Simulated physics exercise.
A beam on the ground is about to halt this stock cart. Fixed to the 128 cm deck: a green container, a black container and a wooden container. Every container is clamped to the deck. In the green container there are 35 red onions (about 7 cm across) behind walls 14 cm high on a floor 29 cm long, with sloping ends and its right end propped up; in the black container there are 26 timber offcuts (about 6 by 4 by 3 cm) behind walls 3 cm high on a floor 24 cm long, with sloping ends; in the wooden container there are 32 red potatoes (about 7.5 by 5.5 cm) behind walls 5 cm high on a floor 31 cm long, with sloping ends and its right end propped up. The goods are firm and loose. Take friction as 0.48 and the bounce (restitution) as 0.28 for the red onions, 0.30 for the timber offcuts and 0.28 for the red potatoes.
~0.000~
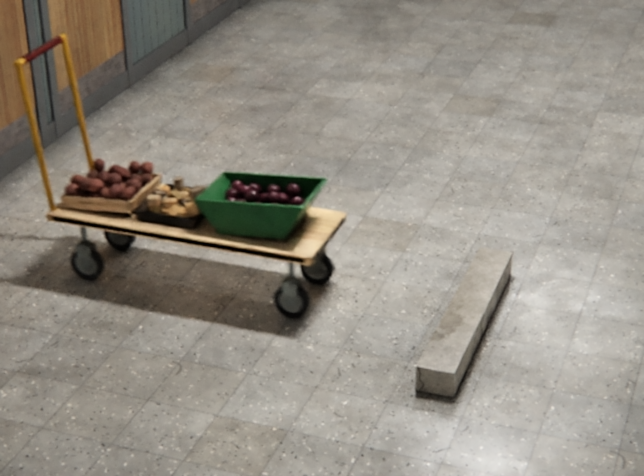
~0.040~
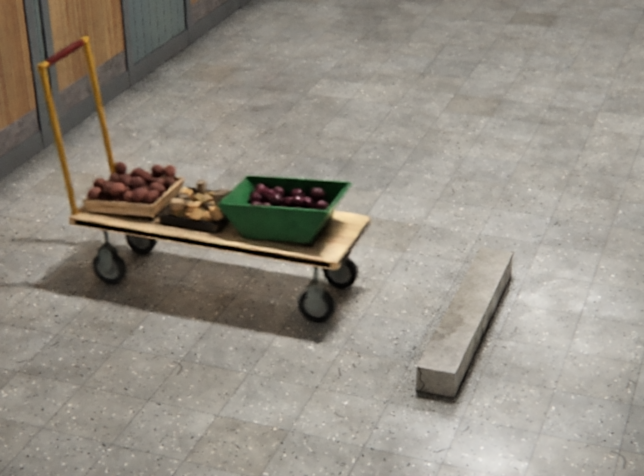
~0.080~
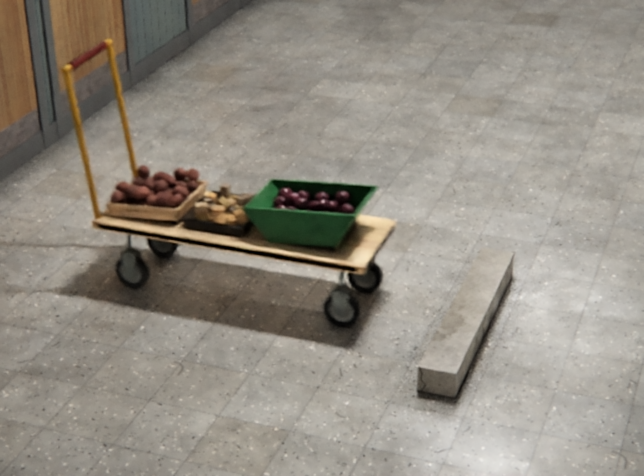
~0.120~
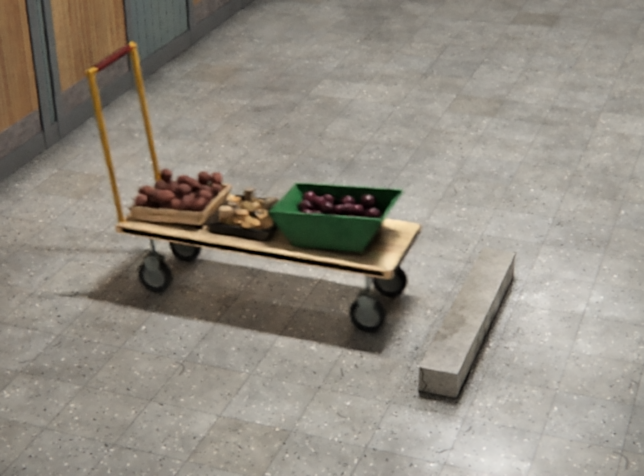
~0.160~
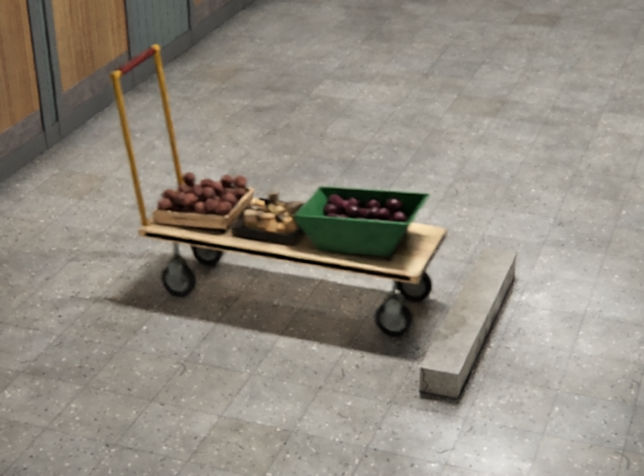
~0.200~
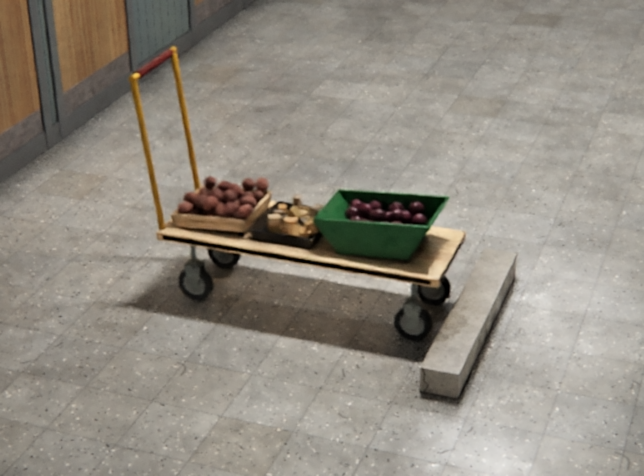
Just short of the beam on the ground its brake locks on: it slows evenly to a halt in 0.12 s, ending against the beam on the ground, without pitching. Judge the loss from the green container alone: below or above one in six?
It sheds fewer than one in six of them.
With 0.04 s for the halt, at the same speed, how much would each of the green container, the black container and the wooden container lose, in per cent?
Then green container 10, black container 40, wooden container 40 per cent.
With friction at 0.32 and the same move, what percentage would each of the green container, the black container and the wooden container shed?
Then green container 10, black container 30, wooden container 30 per cent.
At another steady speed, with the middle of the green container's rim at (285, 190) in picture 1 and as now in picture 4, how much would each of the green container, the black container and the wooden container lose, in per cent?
In that case green container 0, black container 30, wooden container 20 per cent.
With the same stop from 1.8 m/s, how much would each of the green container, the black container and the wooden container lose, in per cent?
In that case green container 0, black container 30, wooden container 20 per cent.
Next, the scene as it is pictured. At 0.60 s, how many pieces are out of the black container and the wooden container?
Out by then, roughly: Black container 8, wooden container 8.
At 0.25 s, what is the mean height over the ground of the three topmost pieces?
Roughly 52 cm.
After 0.25 s, green container 35 in, 0 out, black container 23 in, 3 out and wooden container 29 in, 3 out.
After 0.37 s, green container 35 in, 0 out, black container 20 in, 6 out and wooden container 25 in, 7 out.
After 0.60 s, green container 33 in, 2 out, black container 19 in, 7 out and wooden container 23 in, 9 out.
When it is over (at 1.10 s), green container 33 in, 2 out, black container 17 in, 9 out and wooden container 21 in, 11 out. Asked share, 2 of 35, 6 per cent.
